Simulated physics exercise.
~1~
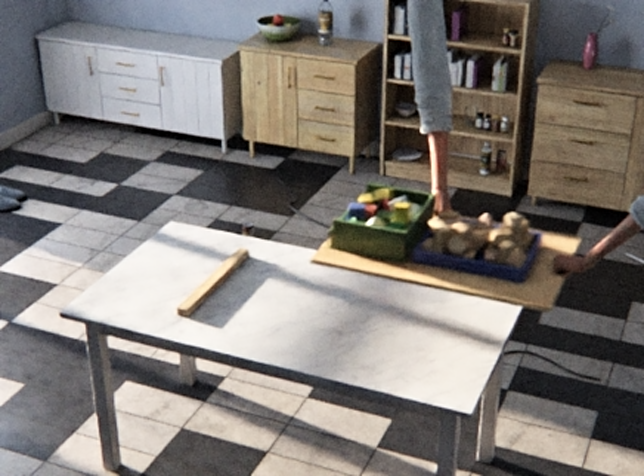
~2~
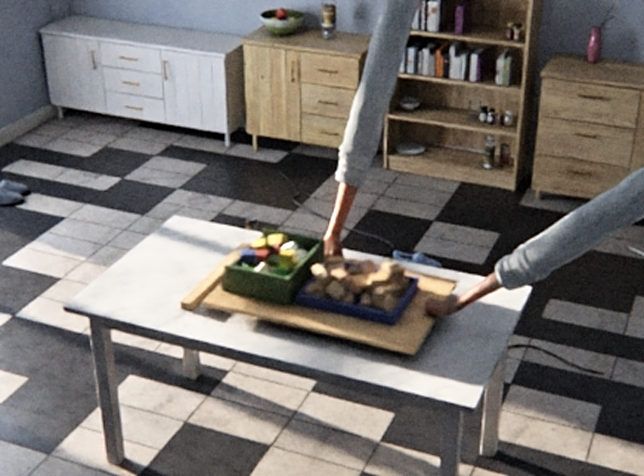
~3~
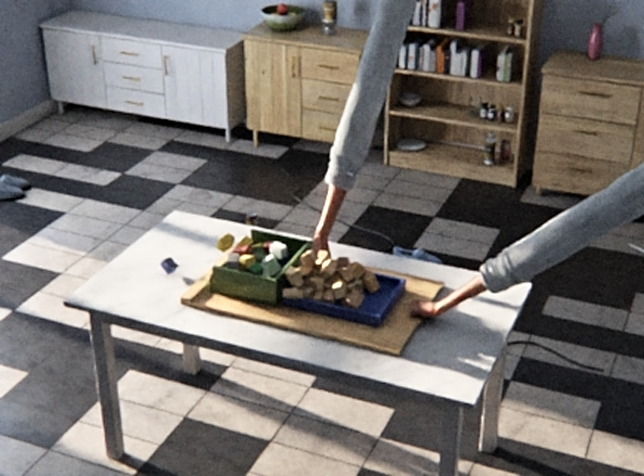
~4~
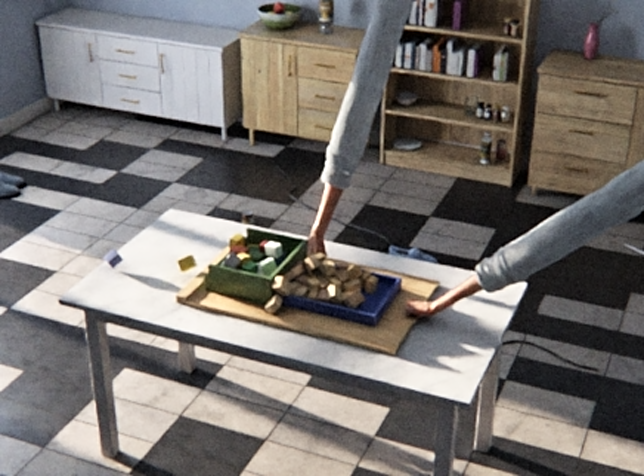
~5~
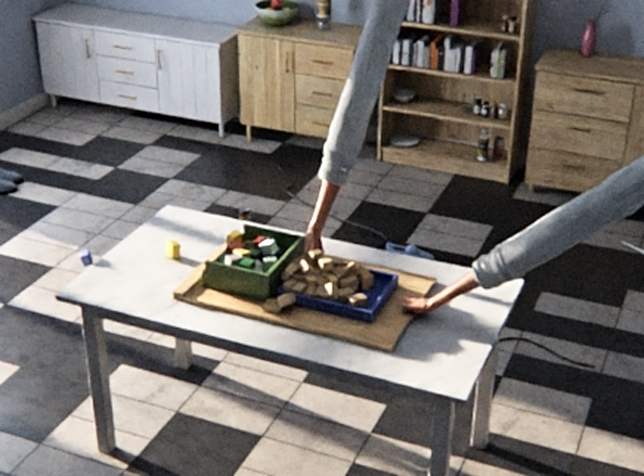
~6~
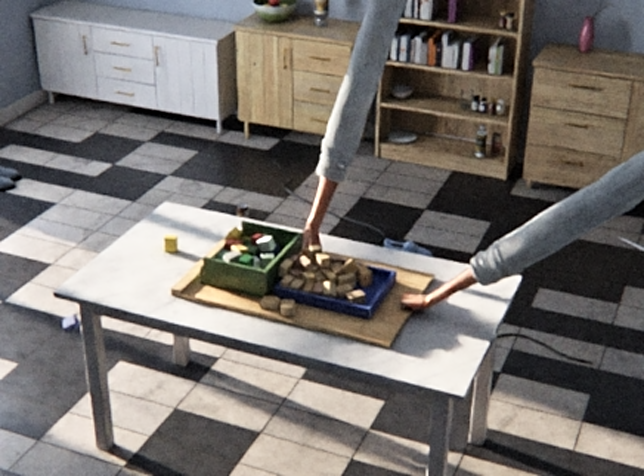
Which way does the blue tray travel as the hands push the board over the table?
The blue tray moves to the left along with the board, until the board comes to a stop at the batten.
A wooden board holding a green tray of toy bricks and a blue tray of timber offcuts is thrust left across a table by two hands until a batten stops it; a few offcuts spill onto the board, a yellow brick lands on the table and a blue one drops off.
